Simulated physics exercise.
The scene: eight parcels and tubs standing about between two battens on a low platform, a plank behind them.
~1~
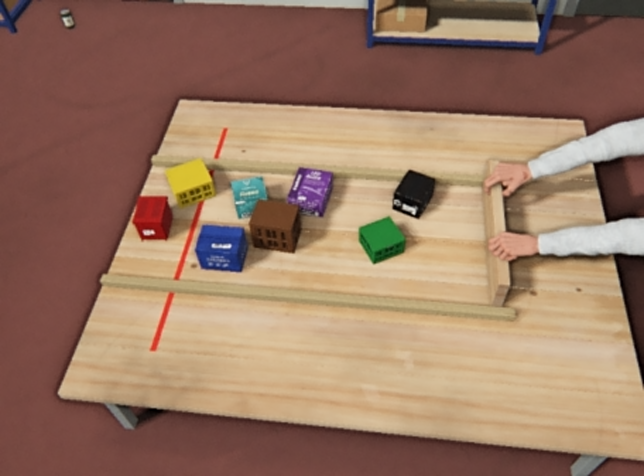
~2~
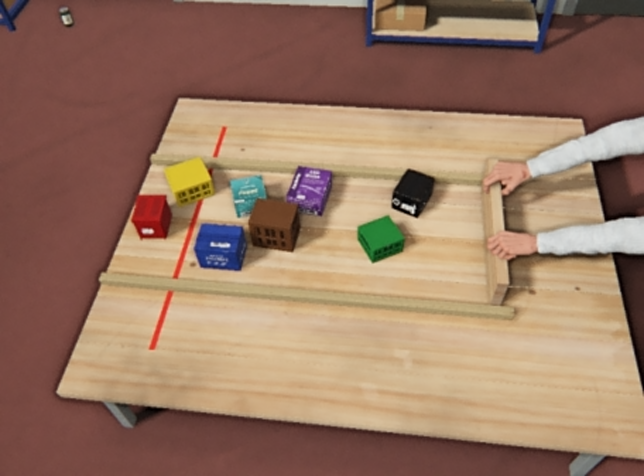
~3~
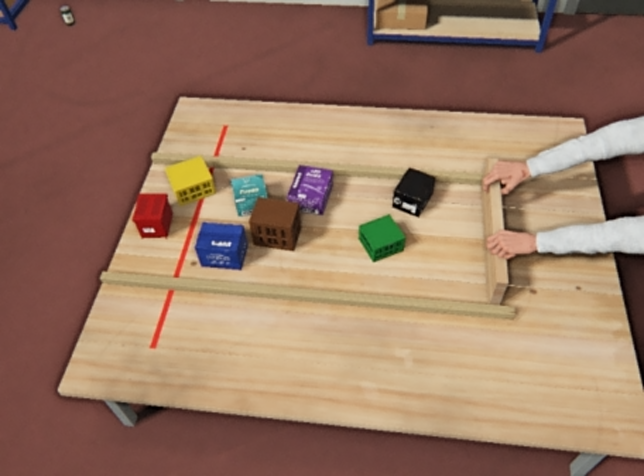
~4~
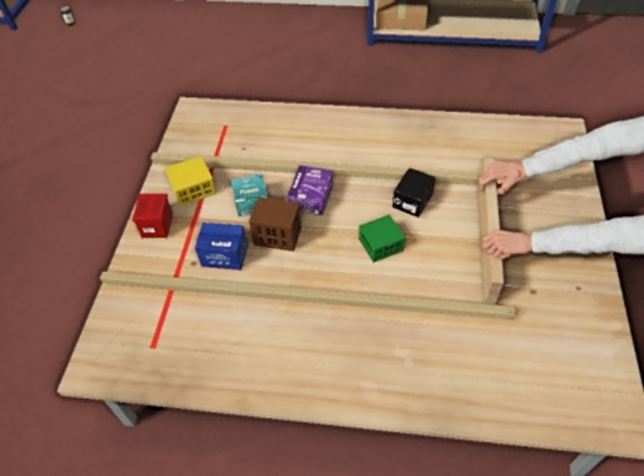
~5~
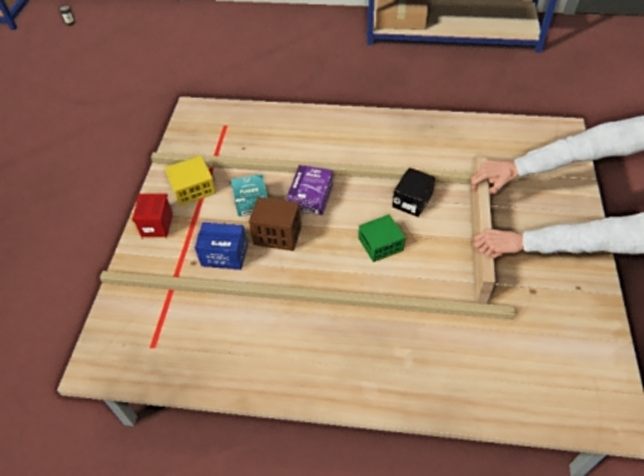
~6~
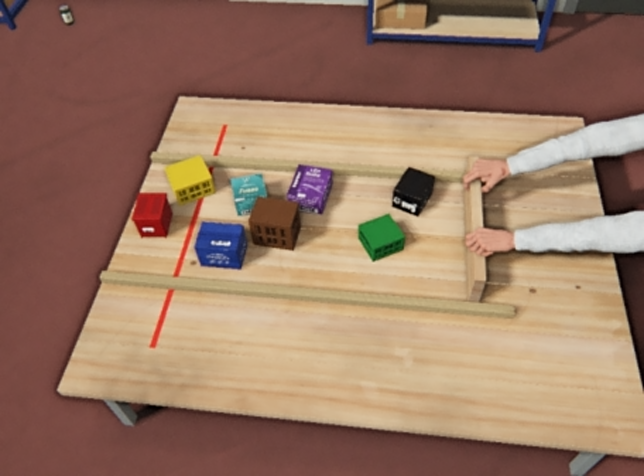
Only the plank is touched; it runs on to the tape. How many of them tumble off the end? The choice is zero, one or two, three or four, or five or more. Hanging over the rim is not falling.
The number that fall off is three or four.
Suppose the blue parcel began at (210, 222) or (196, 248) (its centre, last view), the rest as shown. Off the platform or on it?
Place by place, it goes over; survives.
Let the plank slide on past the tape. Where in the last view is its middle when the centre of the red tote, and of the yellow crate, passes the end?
About (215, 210), and (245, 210) for the other.
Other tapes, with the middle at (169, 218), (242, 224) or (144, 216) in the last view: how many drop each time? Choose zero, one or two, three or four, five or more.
In that order: Five or more; just one or two; five or more.
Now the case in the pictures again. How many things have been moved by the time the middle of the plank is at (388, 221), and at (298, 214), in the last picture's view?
First 2, then 7.
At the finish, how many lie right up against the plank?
That makes 3.
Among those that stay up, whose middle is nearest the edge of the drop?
The brown crate.
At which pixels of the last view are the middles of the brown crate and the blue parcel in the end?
Near (135, 213) and (160, 252).
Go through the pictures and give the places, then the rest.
Red tote (154, 219); yellow crate (191, 183); blue parcel (222, 249); plank (495, 231); tape (195, 223), in the first frame.
Yellow crate (190, 182); brown crate (275, 225), in the second frame.
Blue parcel (222, 246); black parcel (414, 192), in the third frame.
Red tote (154, 216); turquoise box (250, 196), in the fourth frame.
Yellow crate (191, 181); plank (481, 228), in the fifth frame.
Red tote (153, 216); yellow crate (190, 180); blue parcel (222, 246); plank (473, 227); tape (194, 220), in the sixth frame.
A little later, none off yet; red tote at rest near (153, 216); yellow crate at rest near (190, 180); blue parcel at rest near (222, 246).
Next, none off yet; red tote at rest near (153, 216); yellow crate at rest near (190, 180); blue parcel shifted a little near (209, 247).
Later still, none off yet; red tote moving near (152, 216); yellow crate shifted about its own width near (143, 171); blue parcel shifted about its own width near (174, 251).
When it is over, the number that fall off is three or four; down, turquoise box, yellow crate and red tote.
